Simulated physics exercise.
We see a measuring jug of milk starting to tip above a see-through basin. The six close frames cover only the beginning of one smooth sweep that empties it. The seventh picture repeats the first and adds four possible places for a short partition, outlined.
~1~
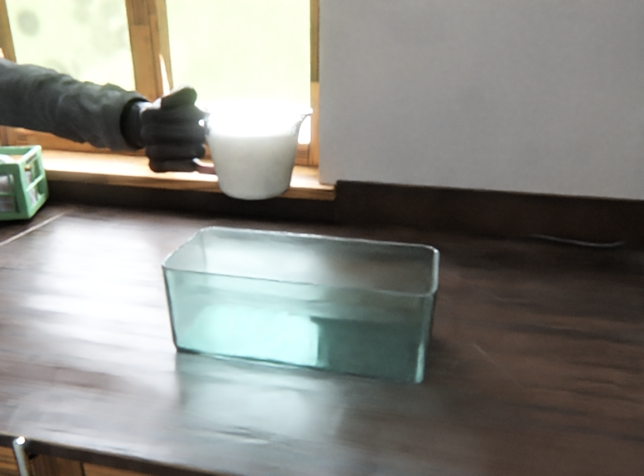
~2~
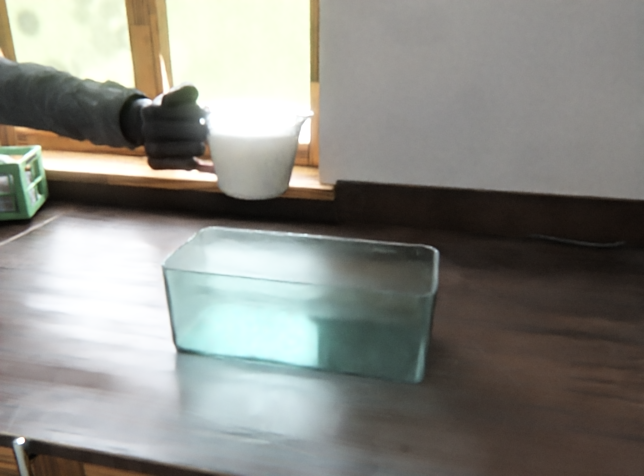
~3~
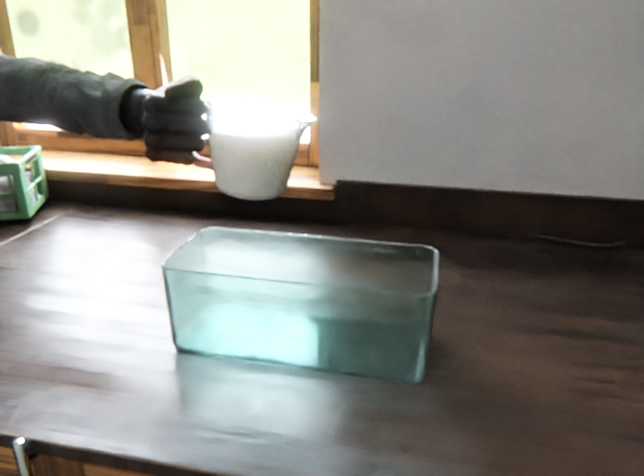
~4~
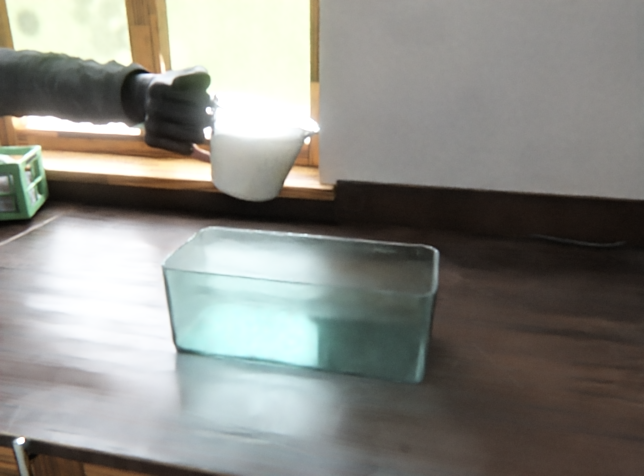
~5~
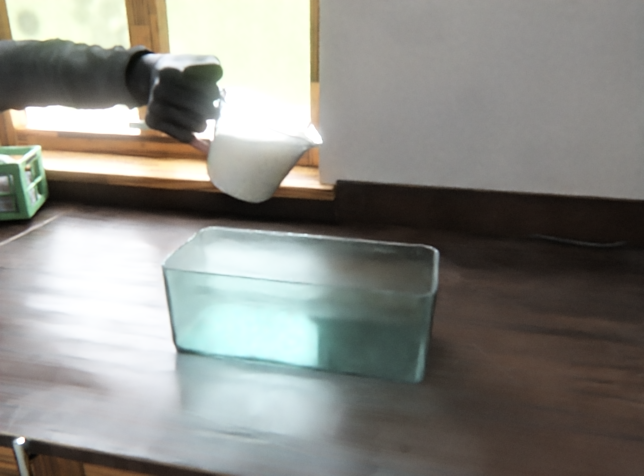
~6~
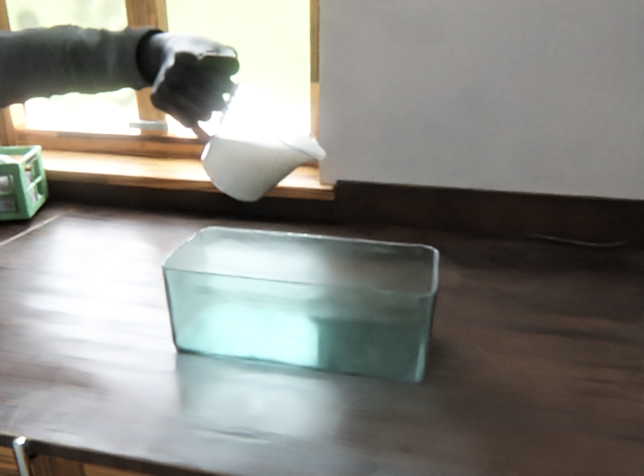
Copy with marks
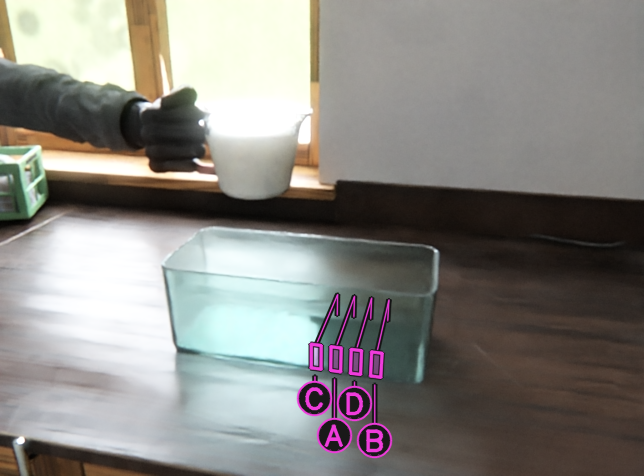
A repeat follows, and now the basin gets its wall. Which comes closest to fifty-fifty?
A.
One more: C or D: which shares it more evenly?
Here it is place C.
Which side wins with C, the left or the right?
The right one.
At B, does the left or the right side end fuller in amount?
More ends on the left.
On the marked copy, A at (334, 379); B at (374, 384); C at (314, 376); D at (354, 381).
For place A, about 55 % ends left of the wall and 43 % right of it.
For place B, about 87 % ends left of the wall and 9 % right of it; 3 % is lost outside.
For place C, about 28 % ends left of the wall and 71 % right of it.
For place D, about 82 % ends left of the wall and 16 % right of it.
